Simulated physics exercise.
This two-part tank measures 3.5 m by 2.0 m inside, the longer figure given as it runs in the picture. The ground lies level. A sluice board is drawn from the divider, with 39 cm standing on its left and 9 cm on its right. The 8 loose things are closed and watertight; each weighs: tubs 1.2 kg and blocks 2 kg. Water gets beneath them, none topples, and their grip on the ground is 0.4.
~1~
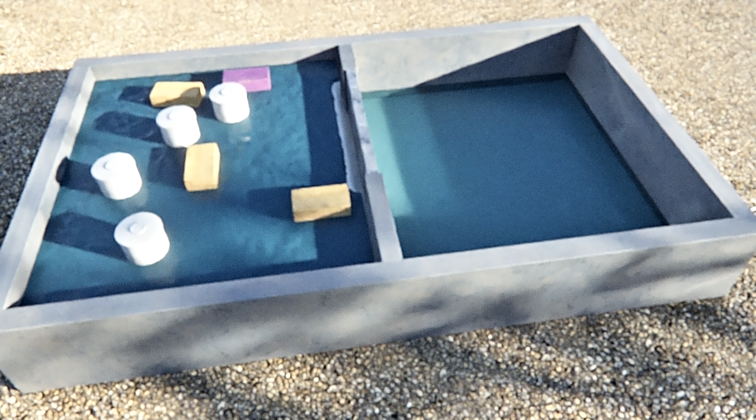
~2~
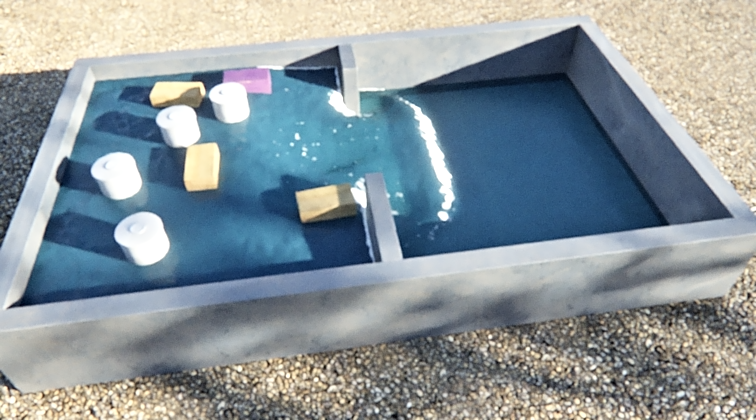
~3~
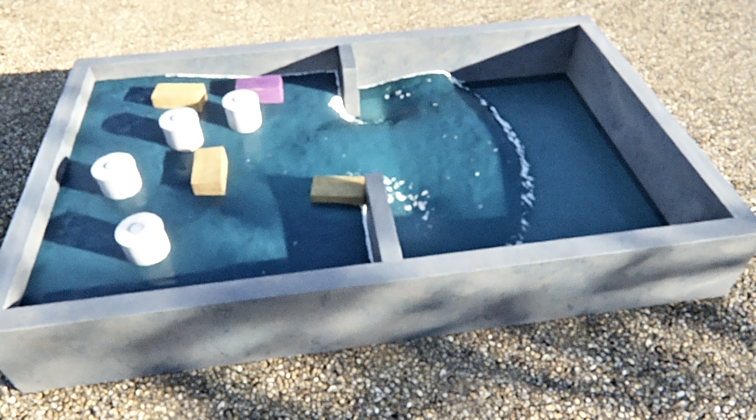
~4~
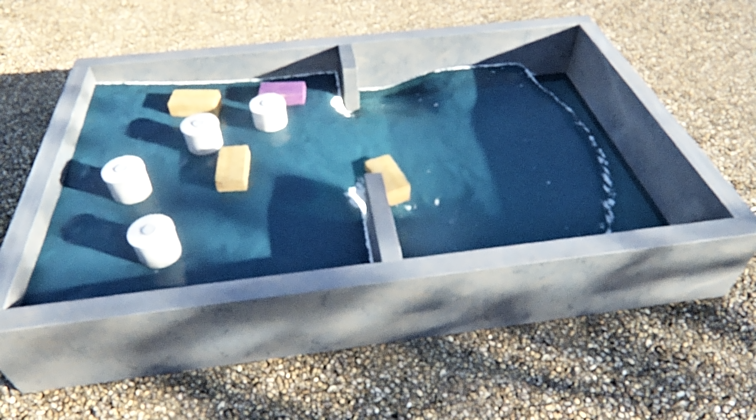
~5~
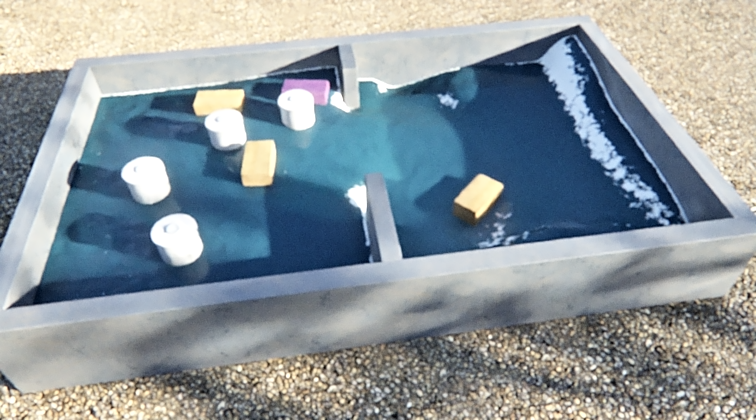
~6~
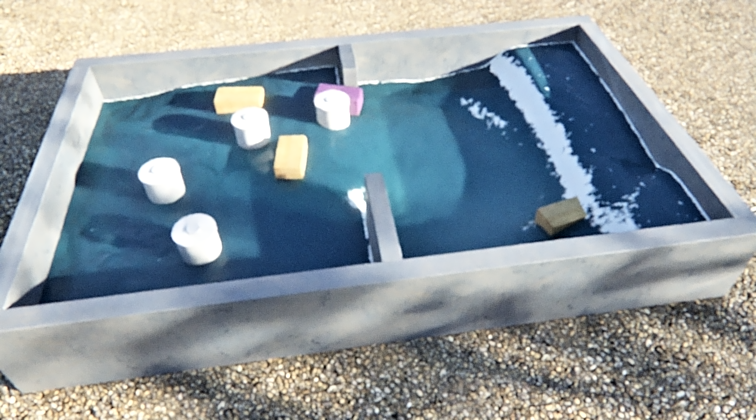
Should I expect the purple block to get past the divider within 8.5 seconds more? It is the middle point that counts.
Purple block passes.
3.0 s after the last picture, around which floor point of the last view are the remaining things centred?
Around (362, 171).
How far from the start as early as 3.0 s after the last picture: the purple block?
Roughly 120 cm by then.
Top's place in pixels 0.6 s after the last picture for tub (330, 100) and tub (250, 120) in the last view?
Near (461, 105) and (285, 120).
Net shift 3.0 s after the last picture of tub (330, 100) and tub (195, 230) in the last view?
In turn: 250 cm, 20 cm.
Then, 0.6 s after the last picture the purple block is near (473, 87), 1.6 m from its start, afloat; 4 of 8 are over the mark; 8 afloat.
Then, 3.0 s after the last picture the purple block is near (404, 66), 1.1 m from its start, afloat; 4 of 8 are over the mark; 8 afloat.
Then, 5.5 s after the last picture the purple block is near (563, 152), 2.1 m from its start, afloat; 4 of 8 are over the mark; 8 afloat.
Then, 8.5 s after the last picture the purple block is near (524, 206), 2.0 m from its start, afloat; 4 of 8 are over the mark; 8 afloat.
